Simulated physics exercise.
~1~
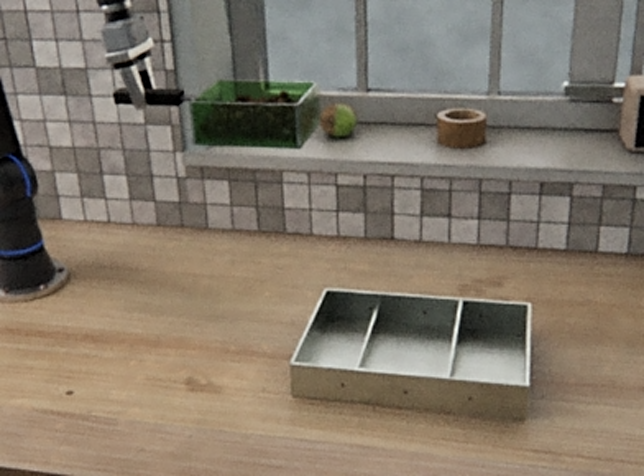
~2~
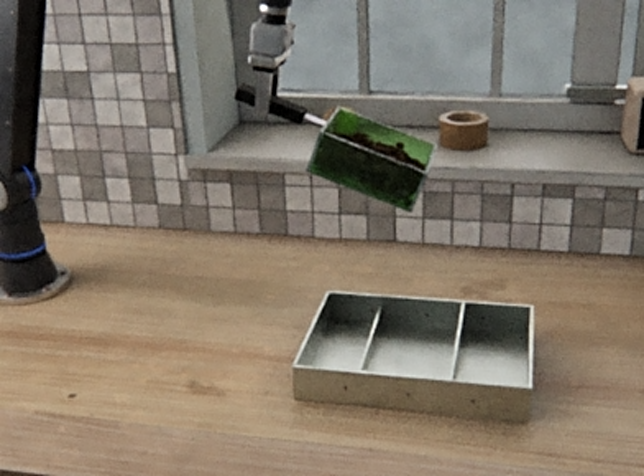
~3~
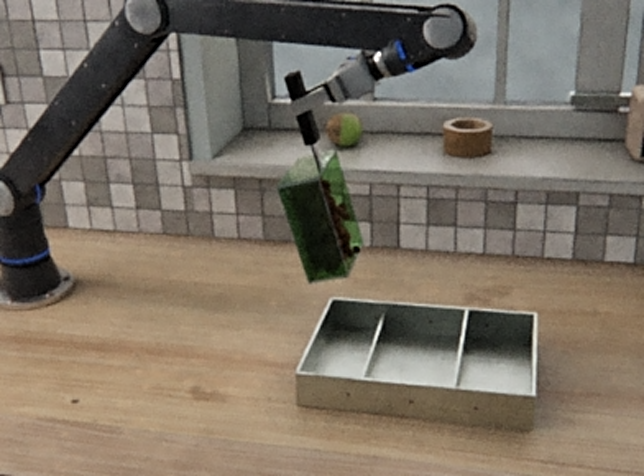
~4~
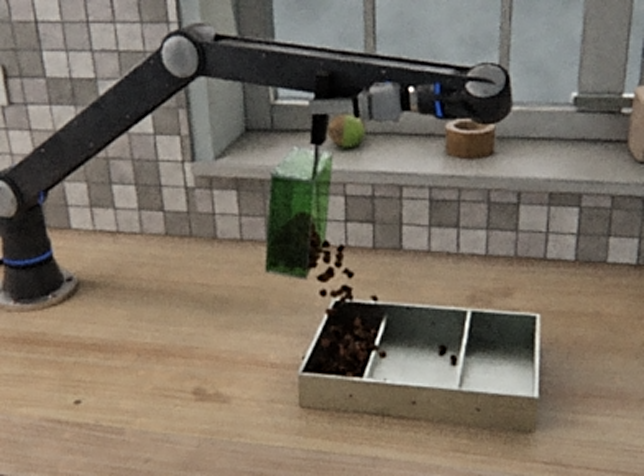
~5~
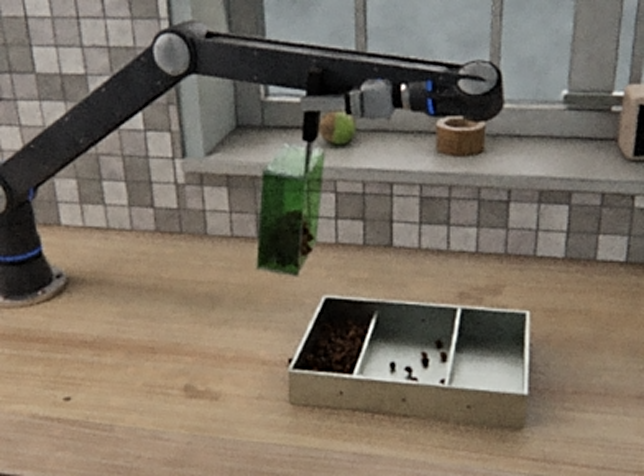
A black robot arm reaches in from the left above a wooden counter, seen from slightly above by a gently swaying camera. A clear green box of dark brown pellets sits on the windowsill near a green, apple-like object and a brown ring, while a pale grey tray with three compartments rests below. The arm lifts the box off the sill, carries it toward the tray and tips it steeply. Pellets tumble out, mostly into the left compartment. Finally the box hangs tipped with some pellets still inside, the left compartment is well covered, and a few lie scattered in the middle.
